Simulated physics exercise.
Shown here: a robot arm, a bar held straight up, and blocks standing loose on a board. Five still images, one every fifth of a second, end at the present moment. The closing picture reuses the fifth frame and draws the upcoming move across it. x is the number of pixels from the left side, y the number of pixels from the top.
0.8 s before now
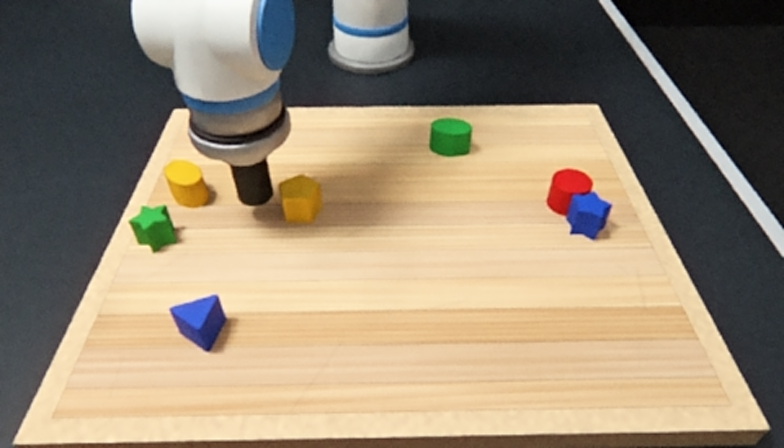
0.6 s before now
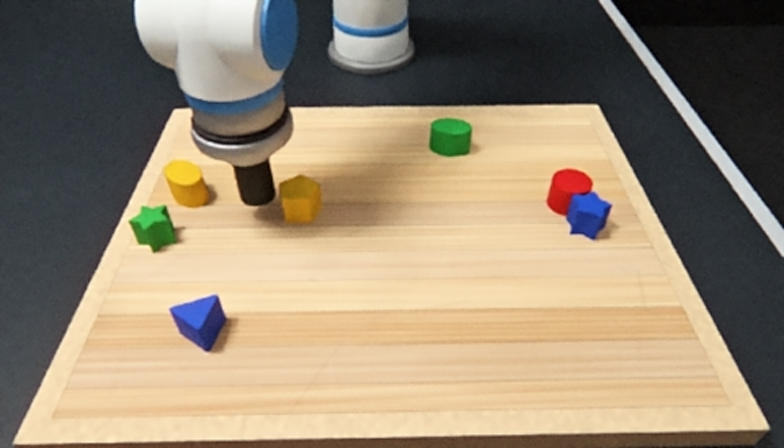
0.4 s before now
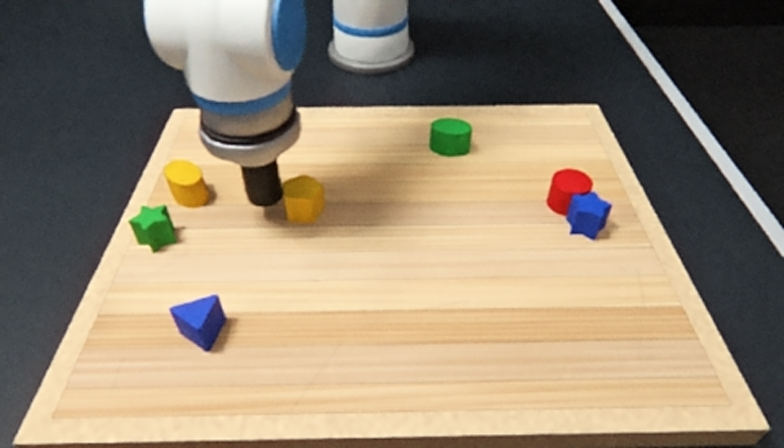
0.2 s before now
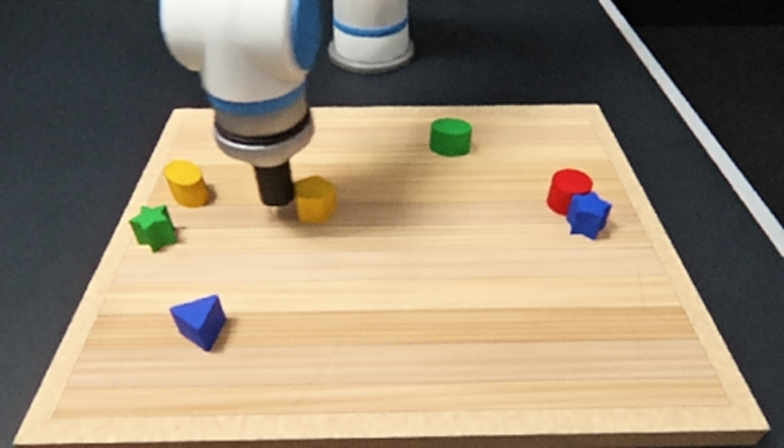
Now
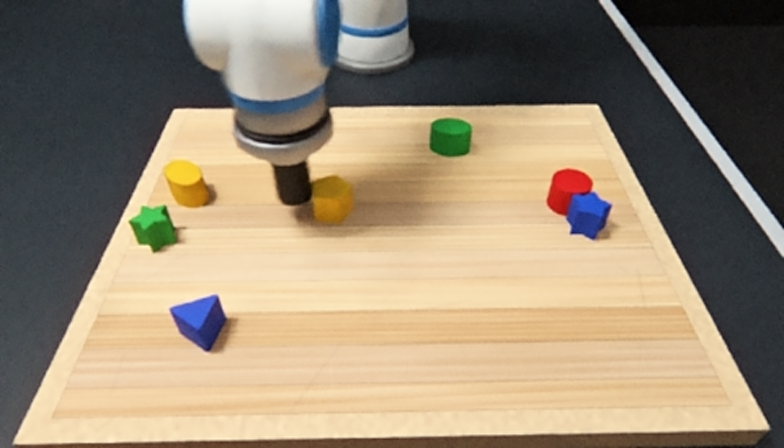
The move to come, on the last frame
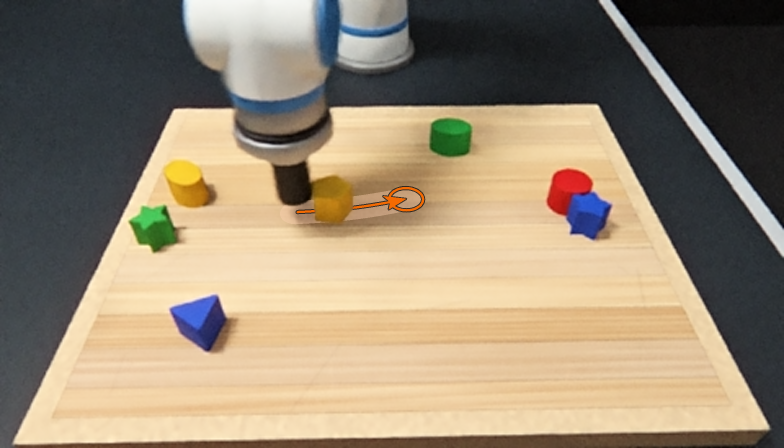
A white robot arm with blue bands holds a black bar upright over a pale wooden board on a dark surface, seen from above the front edge by a still camera. A yellow cylinder, green star and blue triangle sit left, a yellow pentagon beside the bar, a green cylinder behind, a red cylinder and blue star right. The arm moves the bar right, pushing the pentagon a short way.
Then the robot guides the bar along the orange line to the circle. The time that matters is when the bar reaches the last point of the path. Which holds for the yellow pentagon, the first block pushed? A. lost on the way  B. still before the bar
That would be B.
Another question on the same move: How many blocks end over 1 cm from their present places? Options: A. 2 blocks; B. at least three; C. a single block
My pick is C.
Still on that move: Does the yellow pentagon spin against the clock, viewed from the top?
No, it doesn't check out.
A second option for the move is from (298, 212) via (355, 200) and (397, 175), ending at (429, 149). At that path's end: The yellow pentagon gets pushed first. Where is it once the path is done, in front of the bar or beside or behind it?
It slips away.
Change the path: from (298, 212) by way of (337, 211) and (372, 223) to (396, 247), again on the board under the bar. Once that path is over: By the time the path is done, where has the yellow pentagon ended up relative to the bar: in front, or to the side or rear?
The bar has lost it.
Drawn move, from (298, 212) over (335, 210) and (371, 205) to (406, 199).
The first path, step by step. One third of the way, bar (334, 192); yellow pentagon (369, 186).
Two thirds of the way, bar (371, 188); yellow pentagon (406, 185), turned 25° clockwise.
At the end, bar (407, 182); yellow pentagon (441, 183), turned 45° clockwise.
